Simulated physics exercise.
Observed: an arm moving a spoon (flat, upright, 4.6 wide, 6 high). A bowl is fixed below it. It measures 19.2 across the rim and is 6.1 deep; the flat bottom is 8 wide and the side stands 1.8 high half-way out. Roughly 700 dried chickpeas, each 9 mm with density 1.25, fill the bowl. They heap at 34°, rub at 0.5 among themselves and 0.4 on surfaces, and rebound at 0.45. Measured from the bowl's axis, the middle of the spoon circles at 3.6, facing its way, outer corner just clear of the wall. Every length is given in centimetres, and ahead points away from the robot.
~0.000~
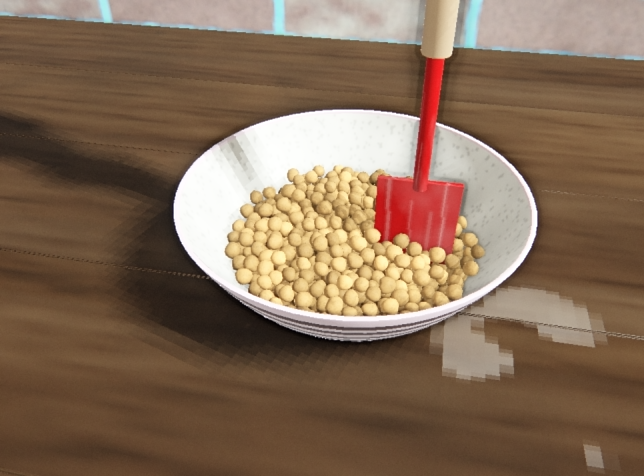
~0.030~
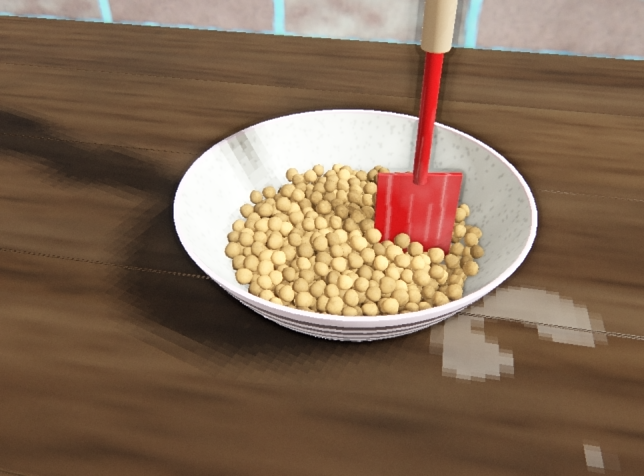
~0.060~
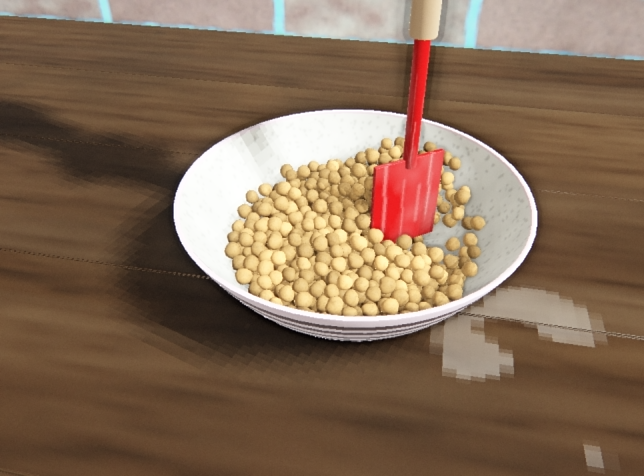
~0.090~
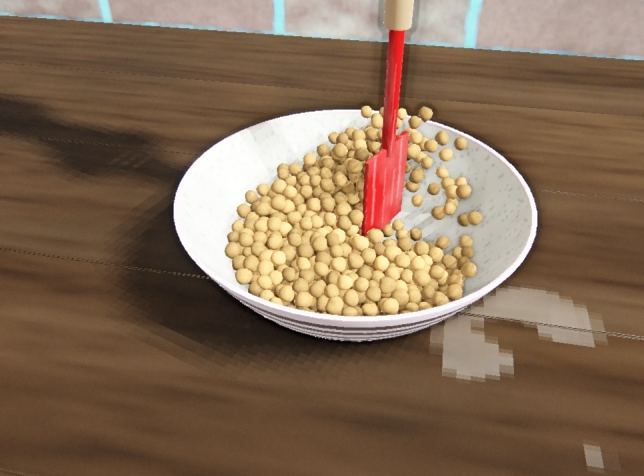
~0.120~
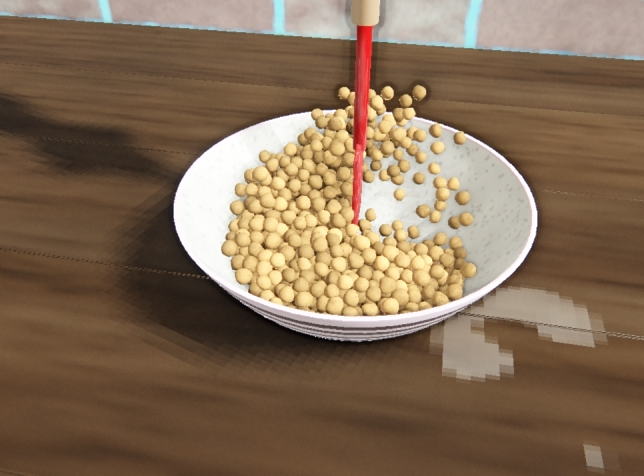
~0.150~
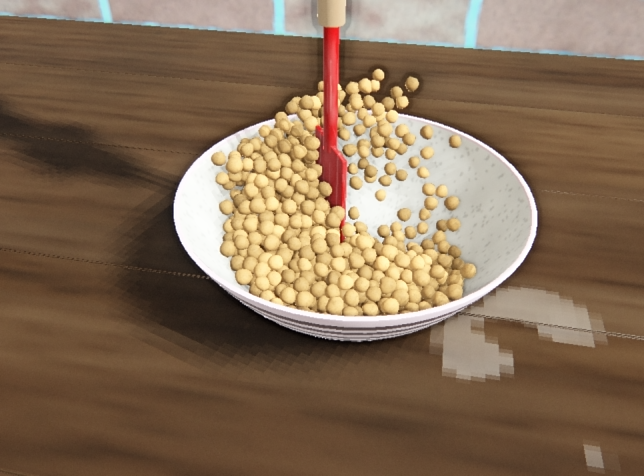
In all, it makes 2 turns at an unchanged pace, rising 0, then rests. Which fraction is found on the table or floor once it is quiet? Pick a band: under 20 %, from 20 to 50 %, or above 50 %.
From 20 to 50 %.
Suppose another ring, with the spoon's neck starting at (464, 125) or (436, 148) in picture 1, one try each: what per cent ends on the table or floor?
25 and 45 %.
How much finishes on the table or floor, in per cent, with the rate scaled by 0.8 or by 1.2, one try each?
First try close to 20, second close to 45, in per cent.
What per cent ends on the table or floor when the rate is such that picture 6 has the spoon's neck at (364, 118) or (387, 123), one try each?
First try: Around 15 %; second try: Around 5 %.
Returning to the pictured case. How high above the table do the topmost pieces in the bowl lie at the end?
The top sits some 5.5 cm up.
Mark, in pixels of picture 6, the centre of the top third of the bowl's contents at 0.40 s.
Somewhere around (464, 240) in the last view.
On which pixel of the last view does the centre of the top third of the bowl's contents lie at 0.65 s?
Estimated centre: (262, 244).
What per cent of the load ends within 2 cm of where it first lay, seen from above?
About 5 %.
By 0.40 s, 353° round, highest piece 9 above the table; 551 in the bowl, 97 on the table or floor, 56 in flight or on the tool.
By 0.65 s, 225° round, highest piece 10 above the table; 500 in the bowl, 195 on the table or floor, 9 in flight or on the tool.
By 0.97 s, 0° round, highest piece 6 above the table; 482 in the bowl, 222 on the table or floor.
By 1.67 s, 0° round, highest piece 6 above the table; 482 in the bowl, 222 on the table or floor.
Final count, 482 in the bowl, 222 on the table or floor. That is 32 % on the table or floor.
